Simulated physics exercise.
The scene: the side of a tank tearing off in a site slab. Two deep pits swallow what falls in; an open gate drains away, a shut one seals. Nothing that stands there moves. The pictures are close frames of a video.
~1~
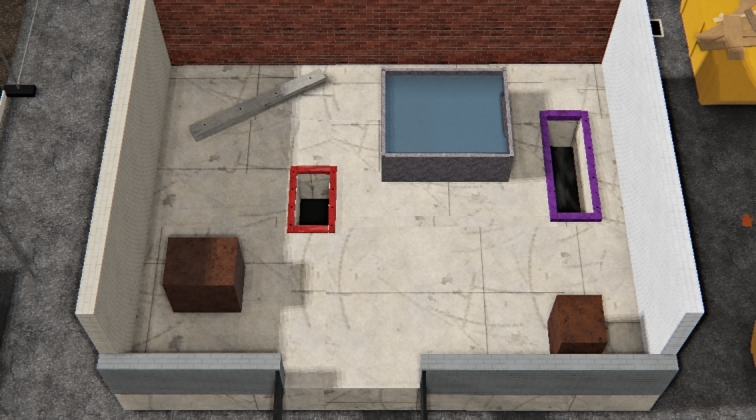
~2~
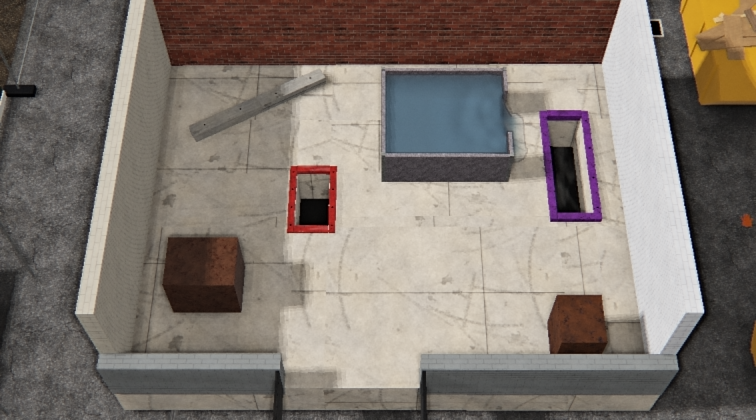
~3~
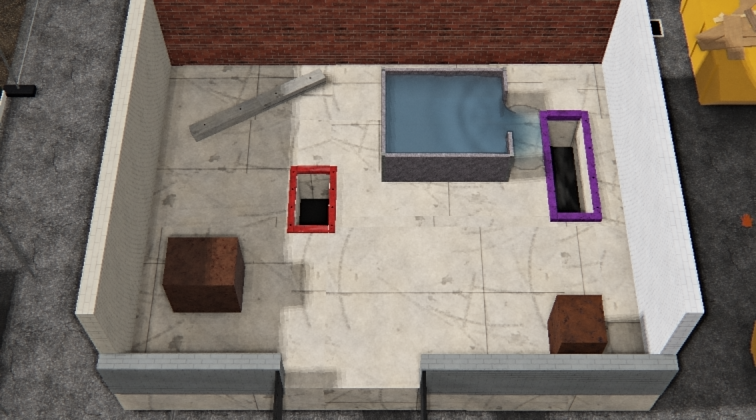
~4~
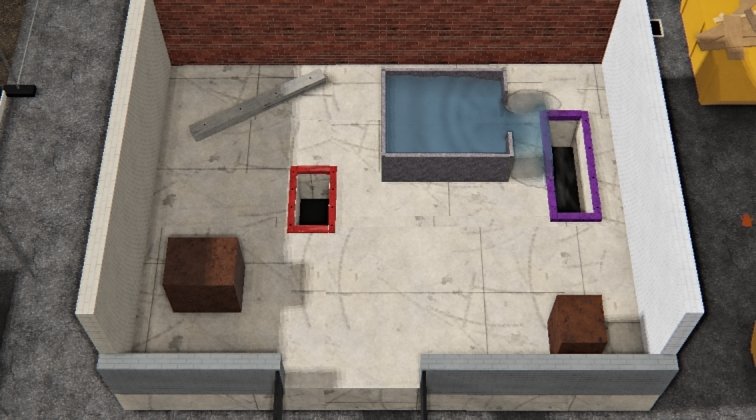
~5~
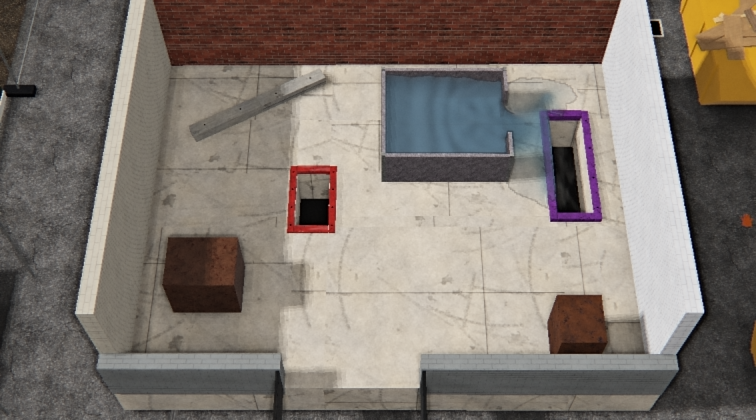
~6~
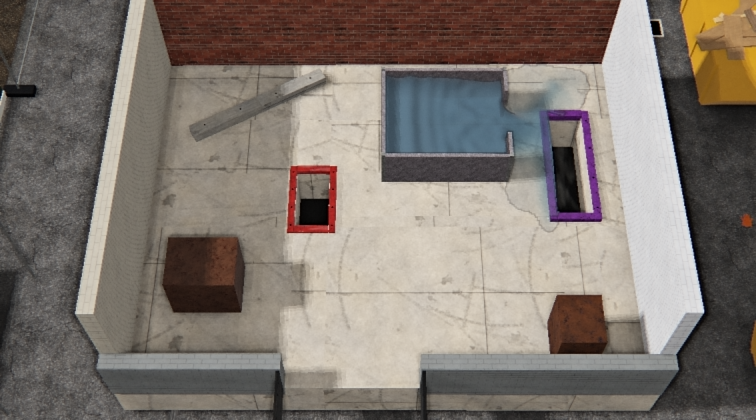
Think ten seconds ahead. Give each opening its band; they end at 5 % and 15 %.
One by one: The gate takes less than 5 %; the purple pit takes more than 15 %; the red pit takes less than 5 %.
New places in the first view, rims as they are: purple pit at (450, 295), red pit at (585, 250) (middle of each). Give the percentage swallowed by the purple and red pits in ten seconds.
Roughly, in per cent: Purple 0, red 20.
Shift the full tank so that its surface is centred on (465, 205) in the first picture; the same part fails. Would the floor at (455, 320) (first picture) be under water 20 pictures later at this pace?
There: Flooded.
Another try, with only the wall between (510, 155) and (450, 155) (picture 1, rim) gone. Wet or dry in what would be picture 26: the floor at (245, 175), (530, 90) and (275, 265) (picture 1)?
In turn: Free of water, clear, not flooded.
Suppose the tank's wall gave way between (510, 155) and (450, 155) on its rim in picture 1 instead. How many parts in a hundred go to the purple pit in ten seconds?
Parts in a hundred: Purple 0.
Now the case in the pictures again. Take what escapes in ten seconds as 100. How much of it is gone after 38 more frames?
Near 90 in a hundred.
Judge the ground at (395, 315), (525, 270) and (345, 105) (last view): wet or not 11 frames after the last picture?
In turn: Clear, covered, not flooded.
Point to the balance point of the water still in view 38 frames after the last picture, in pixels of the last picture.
Close to (476, 163).
A moment on, water covers 10 % of the floor; the gate 0 %, the purple pit 13 %, the red pit 0 %.
Next, water covers 15 % of the floor; the gate 0 %, the purple pit 23 %, the red pit 0 %.
Then, water covers 25 % of the floor; the gate 0 %, the purple pit 30 %, the red pit 0 %.
Later, water covers 40 % of the floor; the gate 0 %, the purple pit 37 %, the red pit 0 %.
In the end, water covers 75 % of the floor; the gate 2 %, the purple pit 39 %, the red pit 0 %.
